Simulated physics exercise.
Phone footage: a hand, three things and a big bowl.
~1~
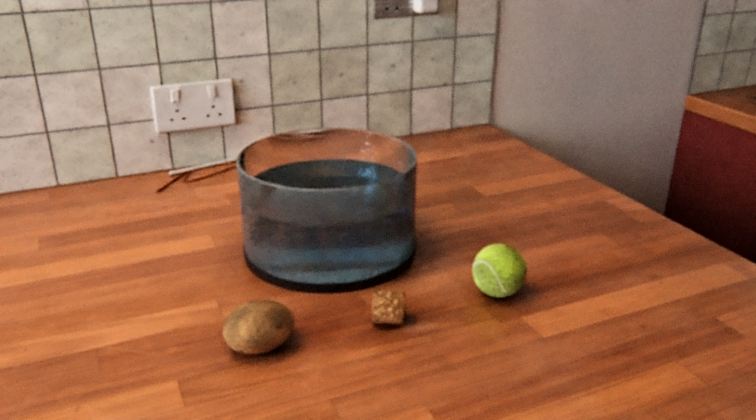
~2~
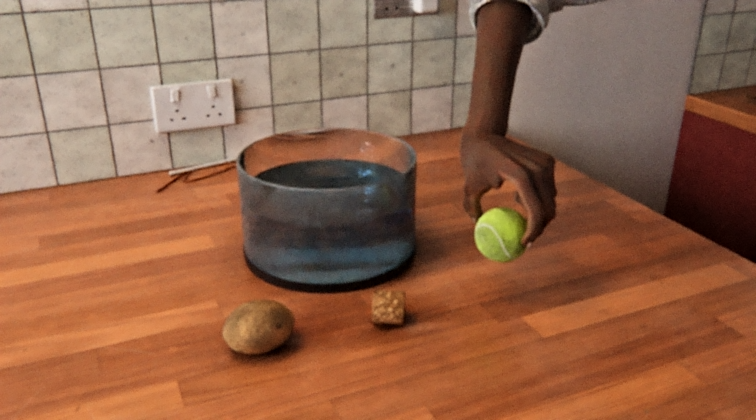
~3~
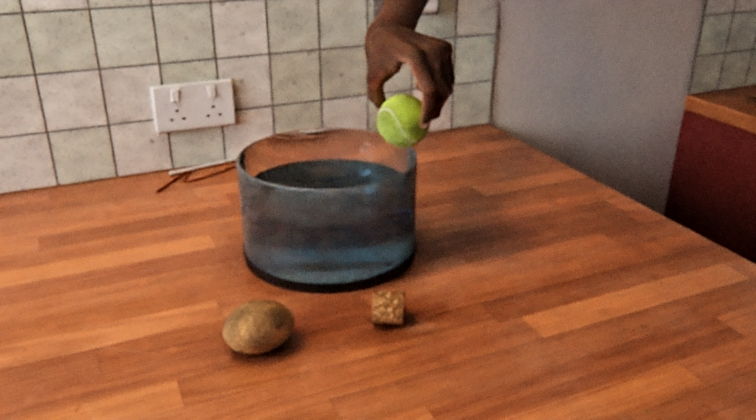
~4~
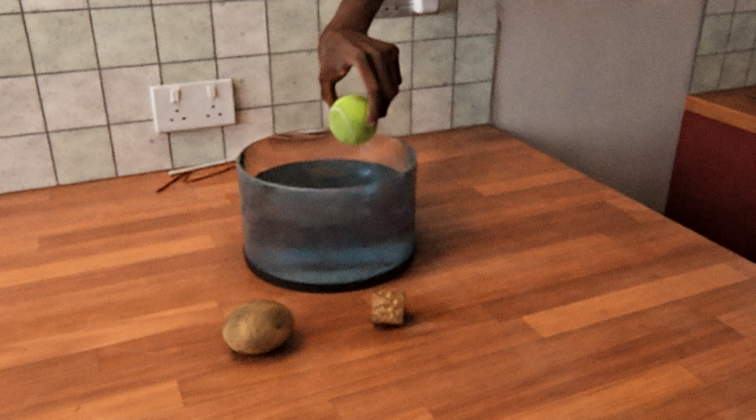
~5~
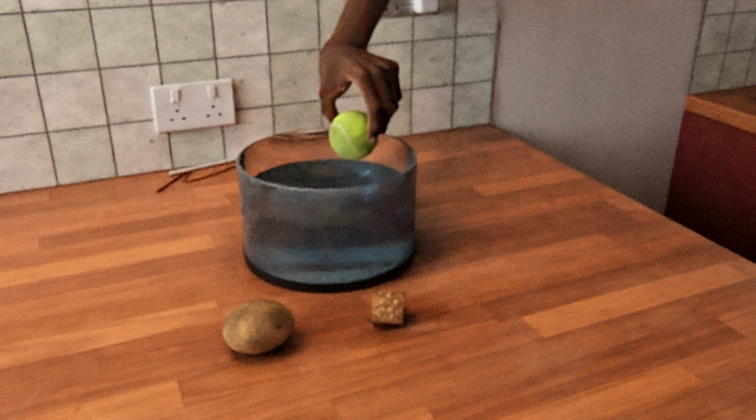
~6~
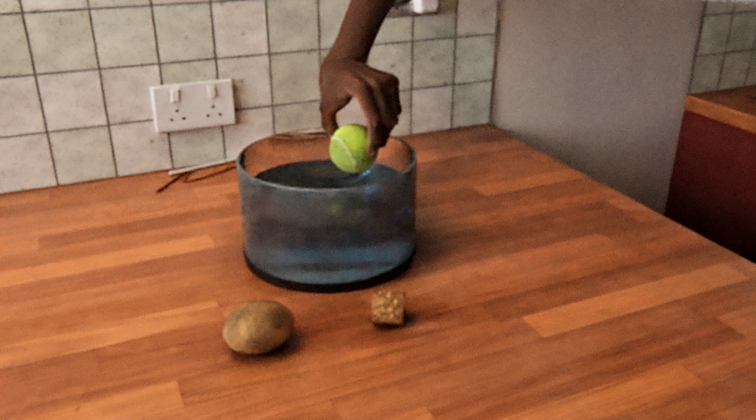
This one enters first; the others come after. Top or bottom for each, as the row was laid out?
The left one goes under, the middle one keeps afloat and the right one keeps afloat.
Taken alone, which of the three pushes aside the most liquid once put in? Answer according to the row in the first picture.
It is the leftmost piece.
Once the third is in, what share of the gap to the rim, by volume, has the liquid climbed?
Roughly 10 per cent.
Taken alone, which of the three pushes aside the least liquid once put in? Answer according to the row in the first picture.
Recorded: The centre position.
Next, the tennis ball rides on the surface.
After that, the cork rides on the surface.
Finally, the potato sinks; afloat, cork and tennis ball.
